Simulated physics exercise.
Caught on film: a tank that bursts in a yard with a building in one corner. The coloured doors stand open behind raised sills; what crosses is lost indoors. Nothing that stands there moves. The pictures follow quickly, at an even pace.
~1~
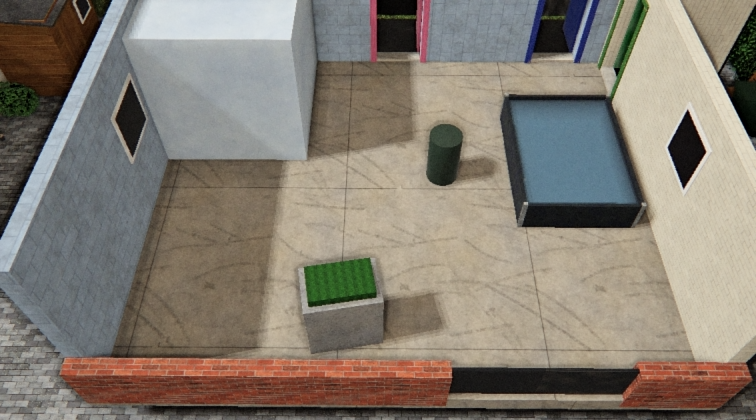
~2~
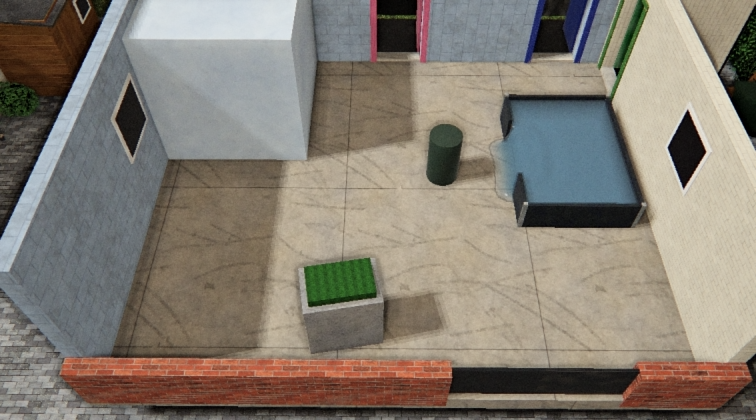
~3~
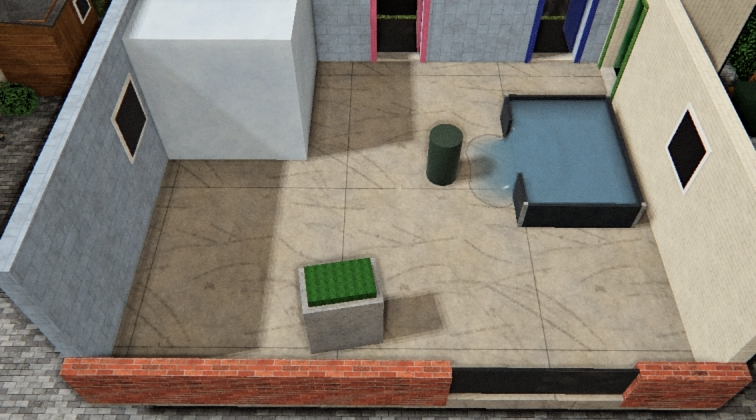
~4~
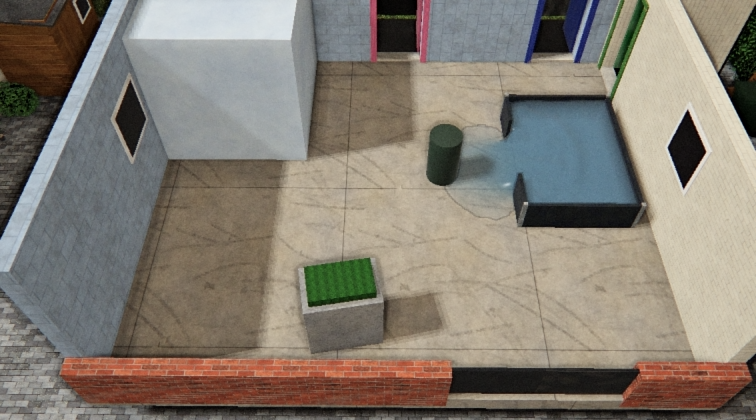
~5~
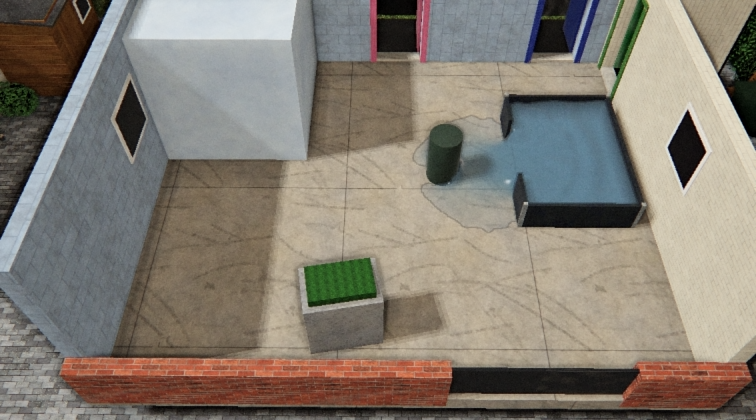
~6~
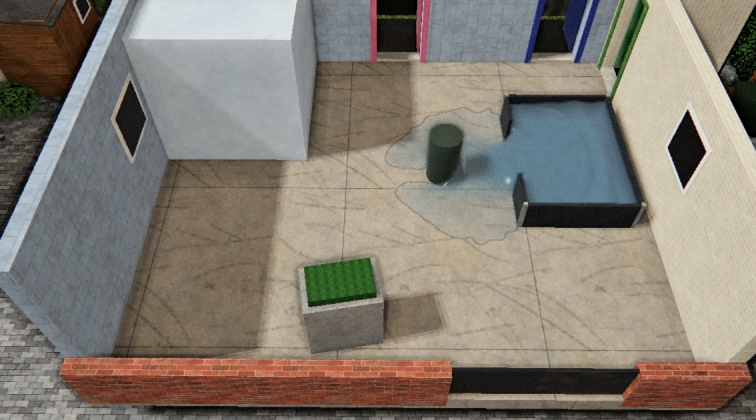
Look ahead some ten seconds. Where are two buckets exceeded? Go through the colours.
One by one: The green door admits no more than that; the blue door admits no more than that; the pink door lets in a lot.
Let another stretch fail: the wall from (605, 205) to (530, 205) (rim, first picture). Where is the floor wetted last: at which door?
I say the pink one.
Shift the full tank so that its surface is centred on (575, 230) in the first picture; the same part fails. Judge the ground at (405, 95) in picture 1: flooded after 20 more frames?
Answer: No water.
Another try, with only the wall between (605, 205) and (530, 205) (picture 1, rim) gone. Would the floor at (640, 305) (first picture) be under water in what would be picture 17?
At that place: Under water.
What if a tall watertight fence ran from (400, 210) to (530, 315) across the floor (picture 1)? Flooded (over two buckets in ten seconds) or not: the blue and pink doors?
The blue one takes less; the pink one takes more.
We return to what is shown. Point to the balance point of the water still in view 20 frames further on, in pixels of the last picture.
I would point to (463, 171).
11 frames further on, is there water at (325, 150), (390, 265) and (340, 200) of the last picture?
One after the other: Under water, under water, under water.
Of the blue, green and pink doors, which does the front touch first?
First comes the pink-painted one.
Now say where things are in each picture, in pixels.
The open tank at (569, 149) is whole and still, in the first frame.
The front is at (509, 198), out from the gap at (513, 163), in the second frame.
The front is at (484, 198), out from the gap at (513, 164), in the third frame.
The front is at (464, 203), out from the gap at (513, 163), in the fourth frame.
The front is at (419, 154), out from the gap at (513, 163), in the fifth frame.
Water pours out at (513, 163) and has run to (393, 154), in the sixth frame.
A moment on, water covers 20 % of the floor; the green door not reached, the blue door not reached, the pink door not reached.
Next, water covers 40 % of the floor; the green door not reached, the blue door not reached, the pink door wet at the sill, nothing in.
Then, water covers 55 % of the floor; the green door not reached, the blue door not reached, the pink door over two buckets in.
Later, water covers 75 % of the floor; the green door not reached, the blue door wet at the sill, nothing in, the pink door over two buckets in.
In the end, water covers 95 % of the floor; the green door wet at the sill, nothing in, the blue door wet at the sill, nothing in, the pink door over two buckets in.
